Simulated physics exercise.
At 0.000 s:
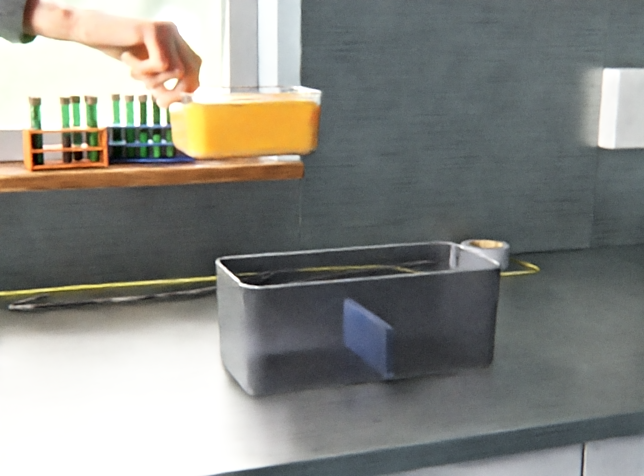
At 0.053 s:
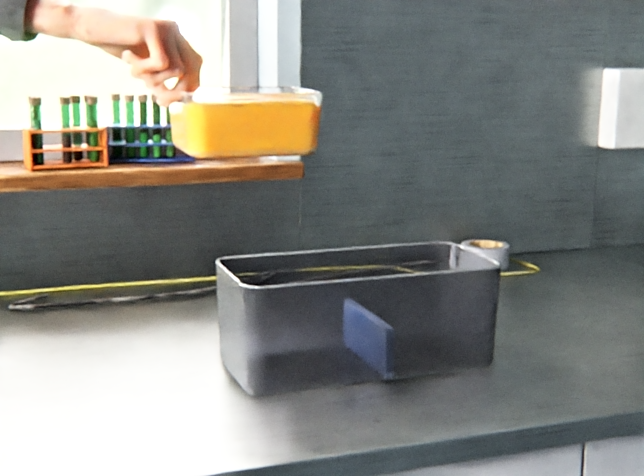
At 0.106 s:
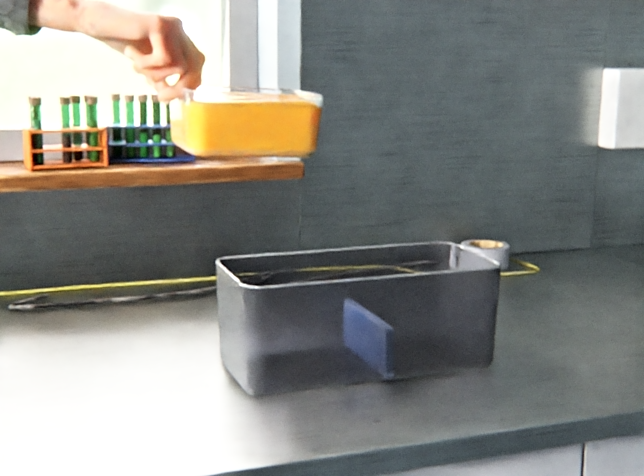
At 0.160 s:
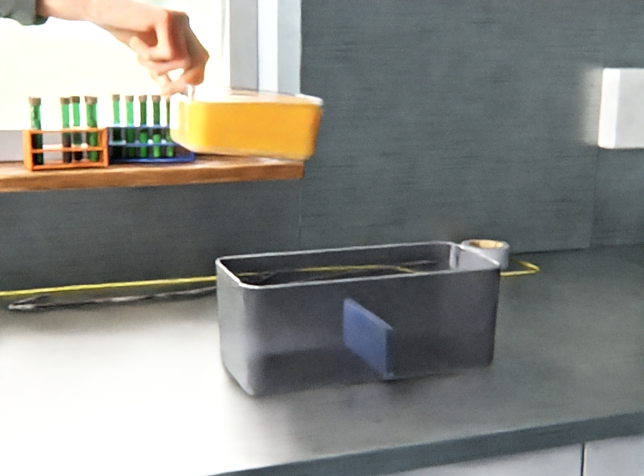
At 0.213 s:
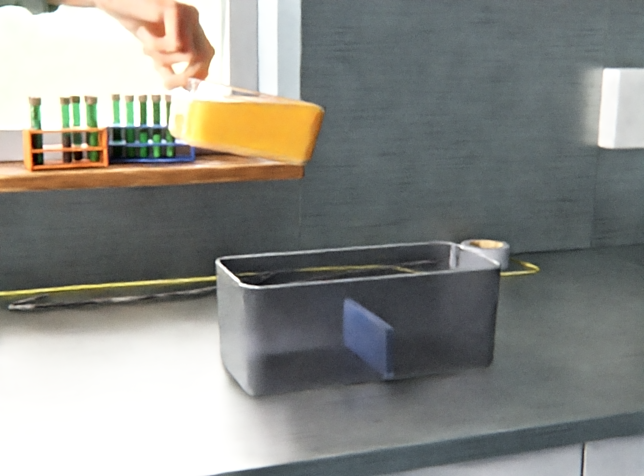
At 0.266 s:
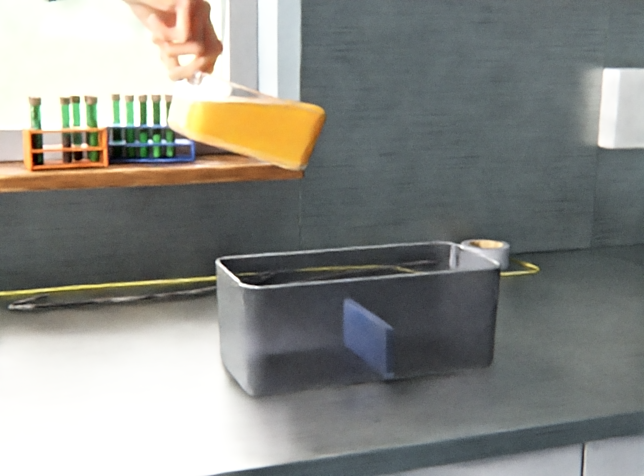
The clip opens with a hand holding a food box of orange juice level above an empty grey long basin with a low blue wall inside, beside racked green tubes. The box barely moves at first, then the hand turns it gradually rightwards, its right end dipping while the basin stays still.
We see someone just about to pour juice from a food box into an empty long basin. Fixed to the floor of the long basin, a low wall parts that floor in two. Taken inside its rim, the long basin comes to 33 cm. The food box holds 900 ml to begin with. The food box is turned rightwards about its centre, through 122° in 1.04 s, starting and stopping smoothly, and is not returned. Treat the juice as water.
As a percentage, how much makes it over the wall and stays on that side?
Some 47 per cent makes it over and stays.
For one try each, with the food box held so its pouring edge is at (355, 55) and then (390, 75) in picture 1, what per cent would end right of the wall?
The first try gives 70 percent and the second 75 percent.
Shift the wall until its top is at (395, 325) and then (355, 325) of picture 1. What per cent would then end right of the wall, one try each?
The first try gives 15 percent and the second 60 percent.
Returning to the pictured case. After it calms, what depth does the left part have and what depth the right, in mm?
16 mm left, 22 mm right.
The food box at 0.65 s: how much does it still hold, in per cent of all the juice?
Close to 20 in a hundred.
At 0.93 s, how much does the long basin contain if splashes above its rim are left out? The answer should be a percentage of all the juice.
About 84 %.
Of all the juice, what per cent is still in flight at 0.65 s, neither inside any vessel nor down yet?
Near 50 per cent at that time.
After 0.65 s the tilt is 84° and 20 per cent is still to pour, 4 is left of the wall and 24 right of it.
After 0.93 s the tilt is 119° and 1 per cent is still to pour, 38 is left of the wall and 47 right of it.
After 1.22 s the tilt is 122° and 0 per cent is still to pour, 43 is left of the wall and 47 right of it.
After 1.54 s the tilt is 122° and 0 per cent is still to pour, 43 is left of the wall and 47 right of it.
In the end 43 per cent lies left of the wall, 47 right of it and 10 outside.
